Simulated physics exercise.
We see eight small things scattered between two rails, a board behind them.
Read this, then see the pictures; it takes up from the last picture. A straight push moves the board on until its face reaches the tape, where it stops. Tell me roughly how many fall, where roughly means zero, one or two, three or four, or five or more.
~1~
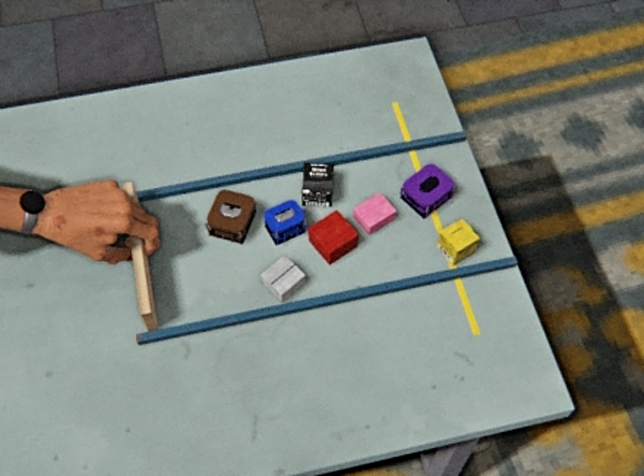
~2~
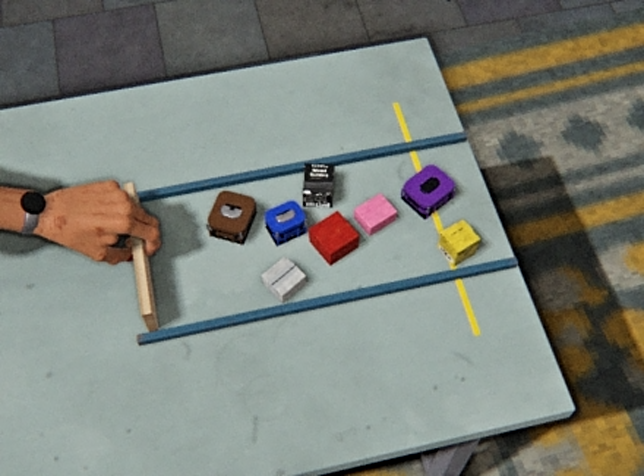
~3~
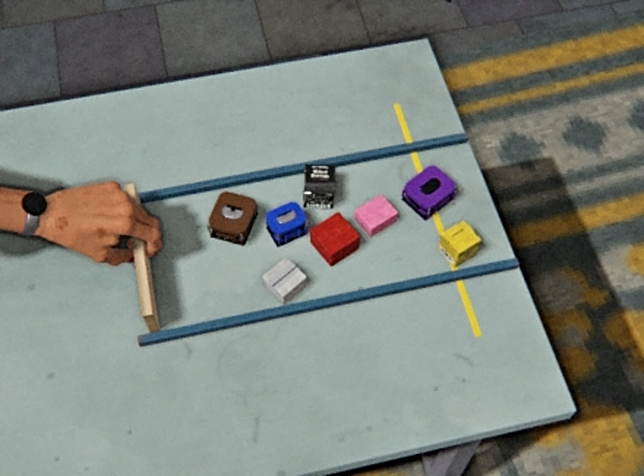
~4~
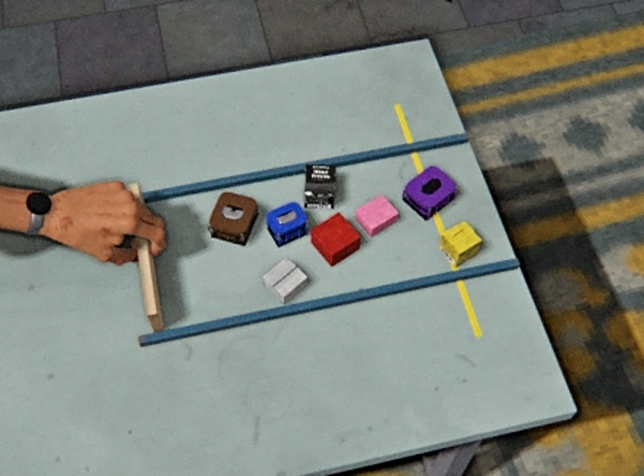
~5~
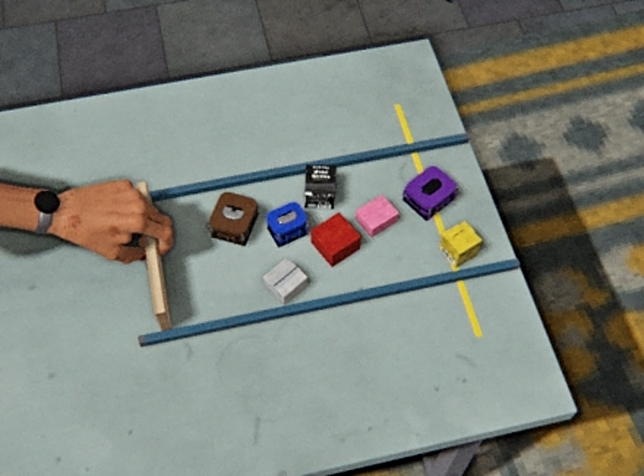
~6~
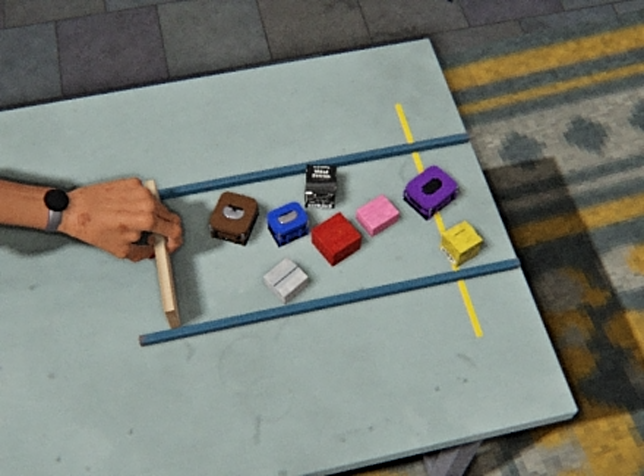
Roughly, one or two fall.
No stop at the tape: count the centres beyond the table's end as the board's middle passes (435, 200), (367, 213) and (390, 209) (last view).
Respectively, 2, 0 and 0.
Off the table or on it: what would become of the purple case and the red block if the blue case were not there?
Looking at the two, the purple case ends up below and the red block stays up top.
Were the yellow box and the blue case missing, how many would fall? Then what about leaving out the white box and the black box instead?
Tally per try: 1 / 1.
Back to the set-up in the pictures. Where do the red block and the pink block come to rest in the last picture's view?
The red block stops around (461, 222); the pink block around (499, 223).
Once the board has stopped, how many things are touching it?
It's 3 of them.
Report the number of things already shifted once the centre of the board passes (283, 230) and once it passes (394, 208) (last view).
One spot: 4. Other spot: 8.
Soon after, none off yet; yellow box at rest near (460, 244); purple case at rest near (430, 193); pink block at rest near (377, 216).
After that, none off yet; yellow box moving near (464, 247); purple case at rest near (438, 189); pink block displaced well along near (431, 232).
In the end, the number that fall off is one or two; gone, purple case and yellow box.
